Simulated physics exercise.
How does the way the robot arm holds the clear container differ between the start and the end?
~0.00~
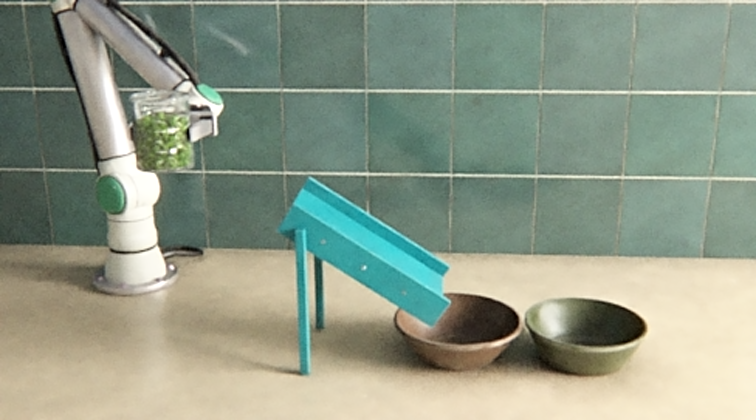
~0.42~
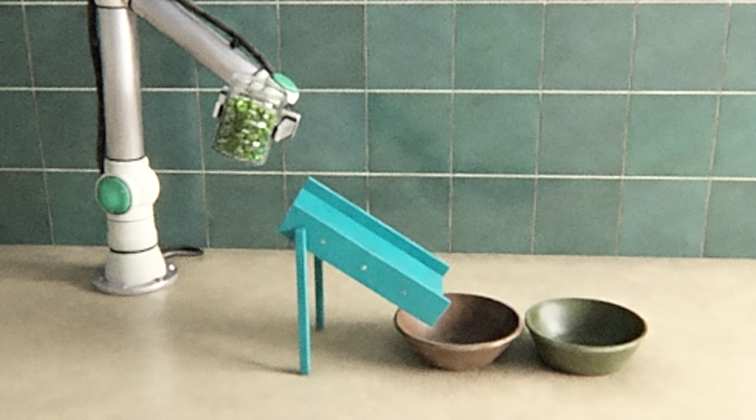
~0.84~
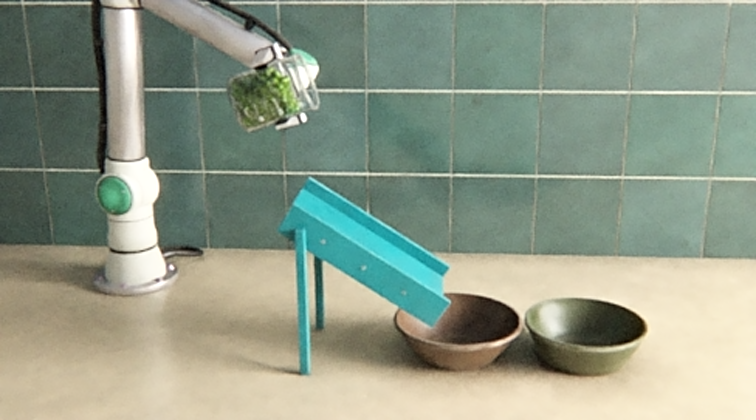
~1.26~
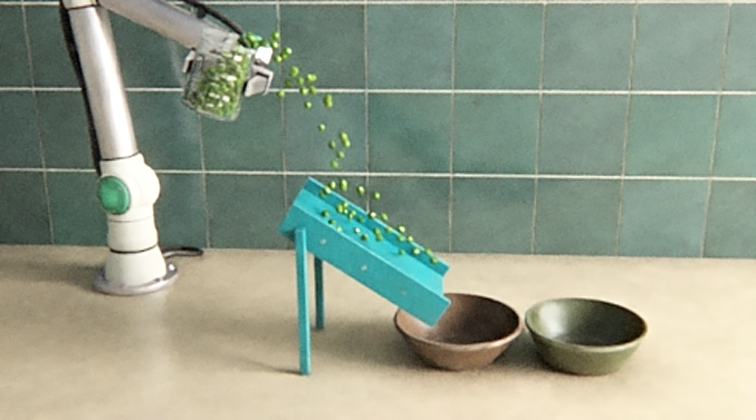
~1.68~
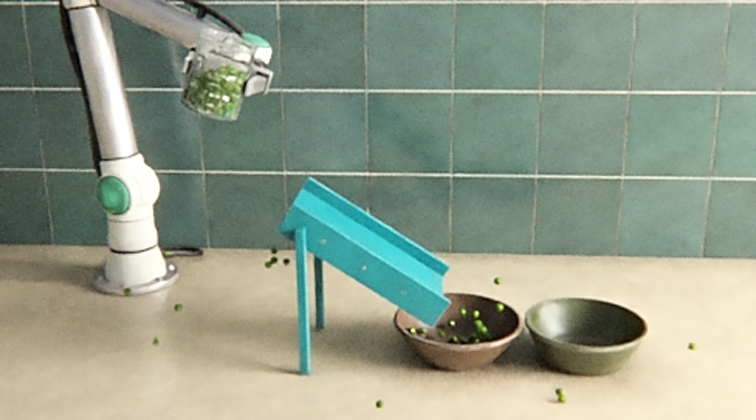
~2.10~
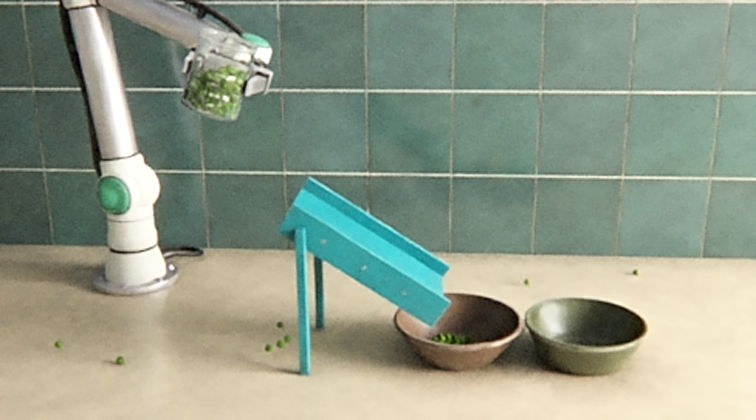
At the start the arm holds the container upright, but at the end it holds it leaning over.
